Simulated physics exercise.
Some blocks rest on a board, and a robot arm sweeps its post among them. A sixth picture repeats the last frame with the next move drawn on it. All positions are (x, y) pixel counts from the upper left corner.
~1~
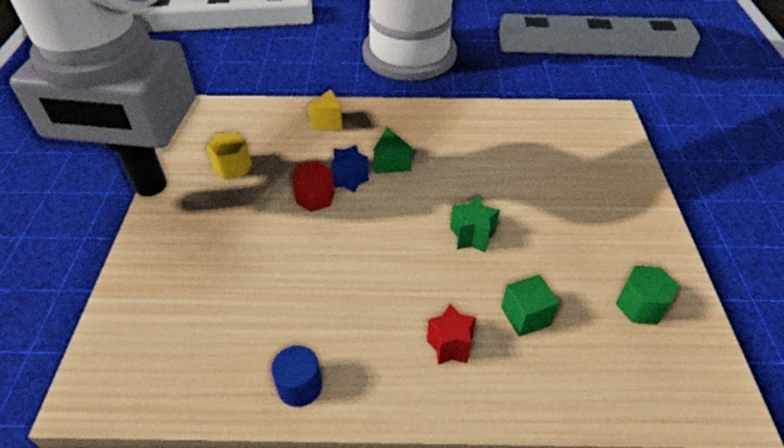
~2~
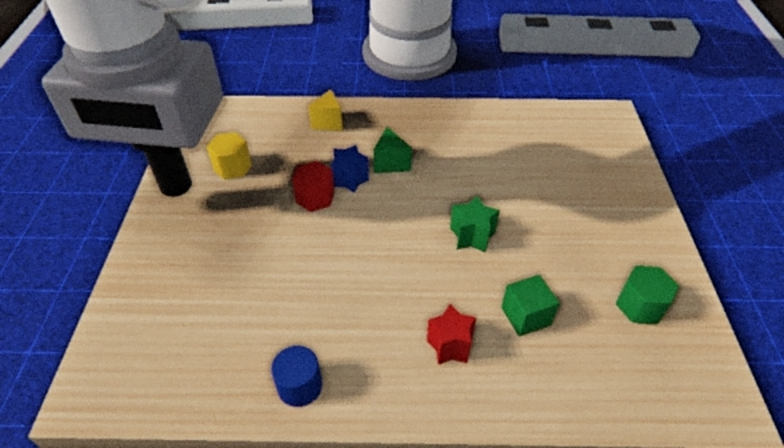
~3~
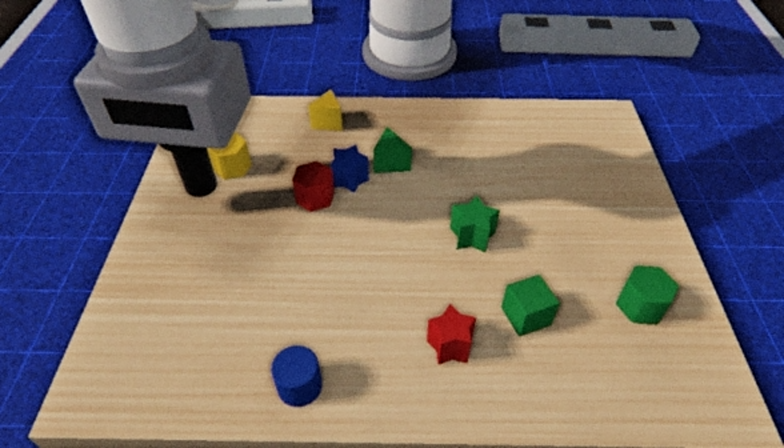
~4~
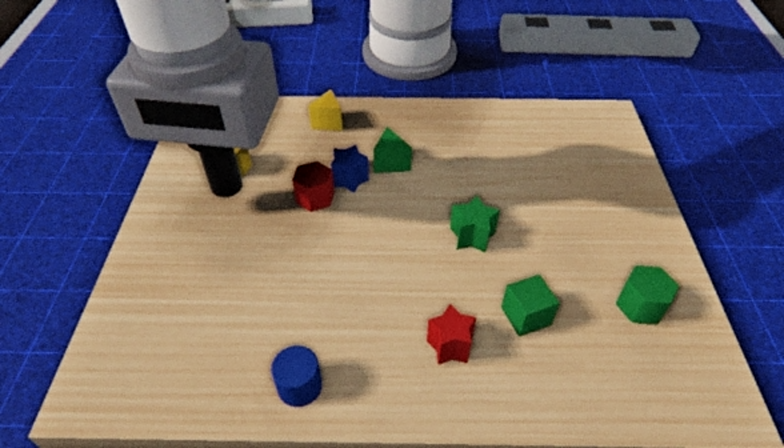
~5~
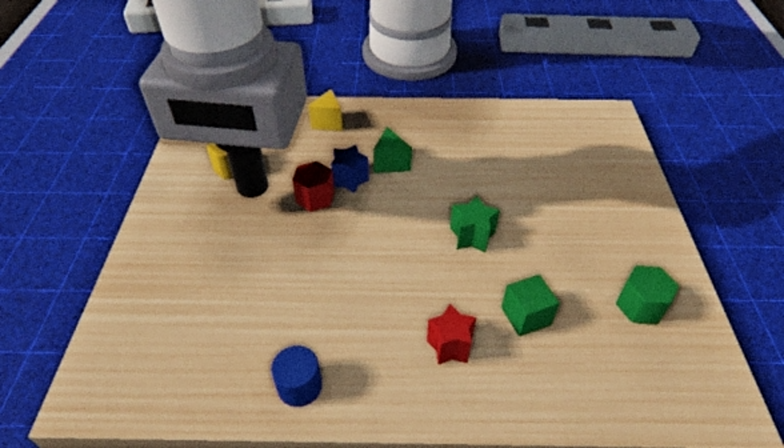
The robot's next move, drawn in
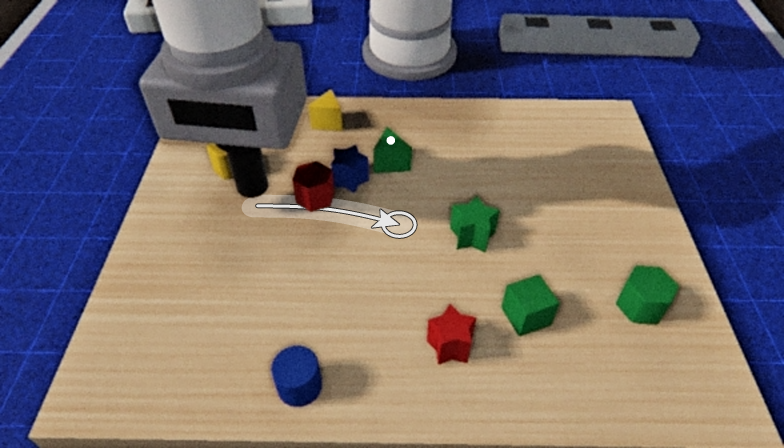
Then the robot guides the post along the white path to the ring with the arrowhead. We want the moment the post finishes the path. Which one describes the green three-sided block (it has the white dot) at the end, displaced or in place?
At the end, its place is different.
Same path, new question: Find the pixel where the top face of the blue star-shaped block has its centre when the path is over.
About (363, 144).
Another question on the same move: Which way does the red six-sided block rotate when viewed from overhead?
The turn is anti-clockwise.
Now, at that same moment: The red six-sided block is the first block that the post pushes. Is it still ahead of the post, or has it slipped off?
As far as I can tell, the red six-sided block has dropped away to the side or behind.
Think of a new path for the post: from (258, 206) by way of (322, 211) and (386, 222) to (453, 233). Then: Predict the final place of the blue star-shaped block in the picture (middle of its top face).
Its top face will be centred at roughly (361, 146).
Path on the board, from (258, 206) via (329, 209), ending at (399, 224); the dot is on the green three-sided block.
What follows on the original path. One third of the way, post at (303, 190); red six-sided block at (334, 170), turned 25° anticlockwise; blue star-shaped block at (358, 151).
Two thirds of the way, post at (352, 196); red six-sided block at (366, 167), turned 85° anticlockwise; blue star-shaped block at (363, 144), turned 15° anticlockwise; green three-sided block at (397, 135), turned 20° clockwise.
At the end, post at (400, 207); yellow six-sided block in place; red six-sided block at (367, 167), turned 95° anticlockwise; blue star-shaped block at (363, 144), turned 15° anticlockwise; green three-sided block at (397, 135), turned 20° clockwise.
